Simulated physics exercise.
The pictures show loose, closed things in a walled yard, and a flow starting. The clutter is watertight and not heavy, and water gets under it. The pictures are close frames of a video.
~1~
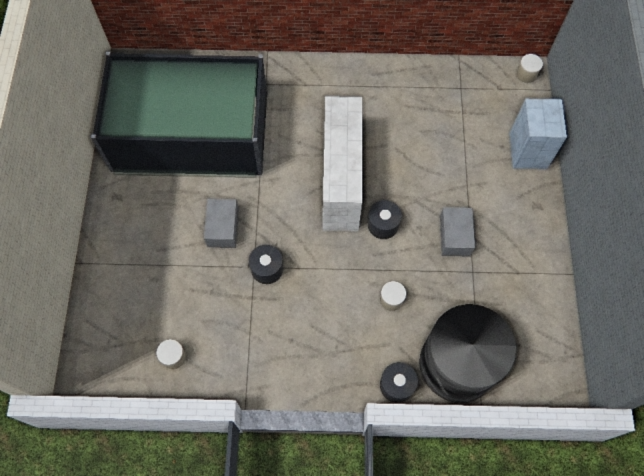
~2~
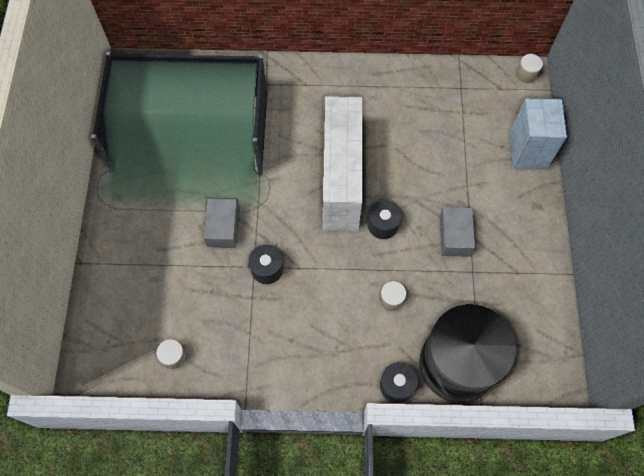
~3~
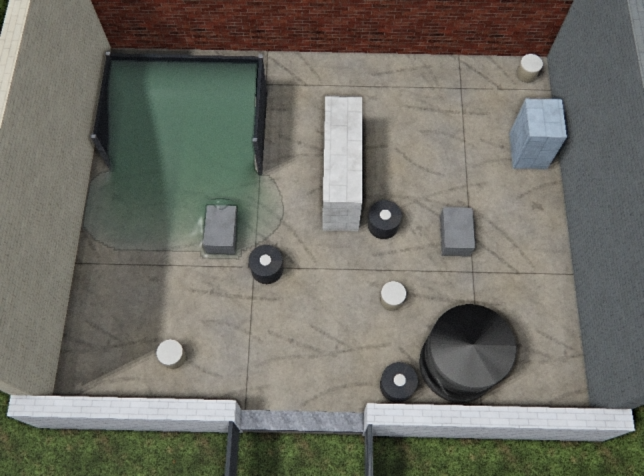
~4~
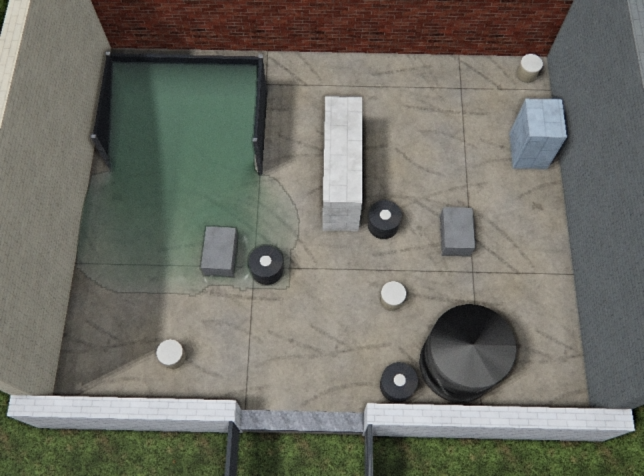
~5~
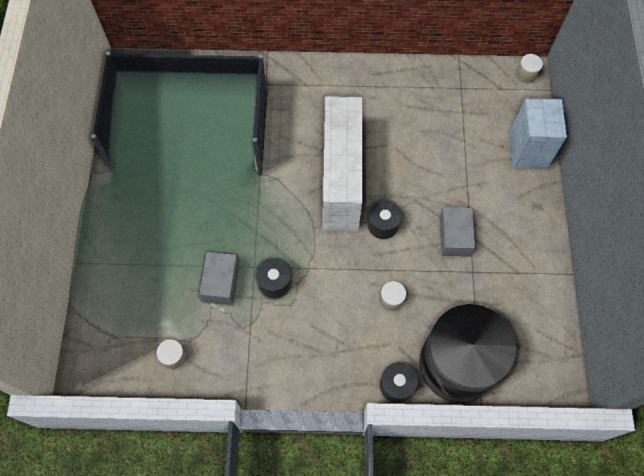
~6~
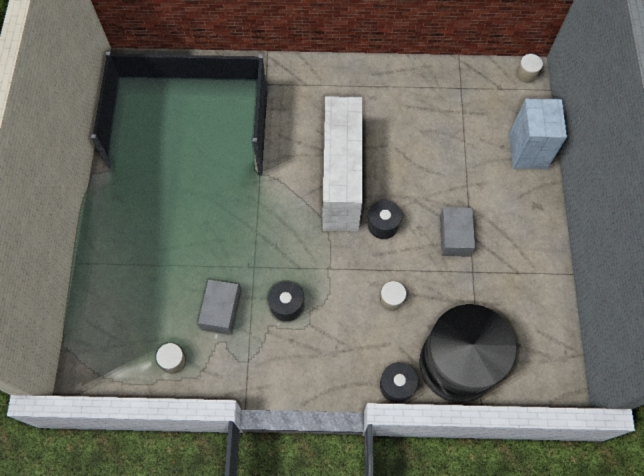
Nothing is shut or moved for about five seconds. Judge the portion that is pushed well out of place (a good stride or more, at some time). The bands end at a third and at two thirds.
That comes to at least two thirds.
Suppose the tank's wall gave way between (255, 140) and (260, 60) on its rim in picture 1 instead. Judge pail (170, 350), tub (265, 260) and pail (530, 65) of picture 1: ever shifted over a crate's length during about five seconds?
In that order: Moved that far, yes, pushed that far.
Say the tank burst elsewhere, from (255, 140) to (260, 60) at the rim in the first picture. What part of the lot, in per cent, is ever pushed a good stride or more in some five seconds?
Roughly 50 per cent.
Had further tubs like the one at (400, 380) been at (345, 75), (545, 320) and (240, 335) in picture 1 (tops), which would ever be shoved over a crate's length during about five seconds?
One after the other: No, no, shifted that much.
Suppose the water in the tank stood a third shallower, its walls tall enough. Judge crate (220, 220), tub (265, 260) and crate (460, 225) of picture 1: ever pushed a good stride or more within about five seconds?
In turn: Yes, pushed that far, never so far.
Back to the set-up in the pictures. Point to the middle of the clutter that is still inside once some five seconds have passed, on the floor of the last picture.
Roughly at (456, 216).
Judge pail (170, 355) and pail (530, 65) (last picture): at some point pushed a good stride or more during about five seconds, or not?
In turn: Yes, not that far.
A moment on, 2 of 8 are well off their spots; 1 afloat.
Next, 3 of 8 are well off their spots; 3 afloat.
Later, 3 of 8 are well off their spots; 1 afloat.
In the end, 7 of 8 are well off their spots, and 7 have been at some point; 1 afloat.
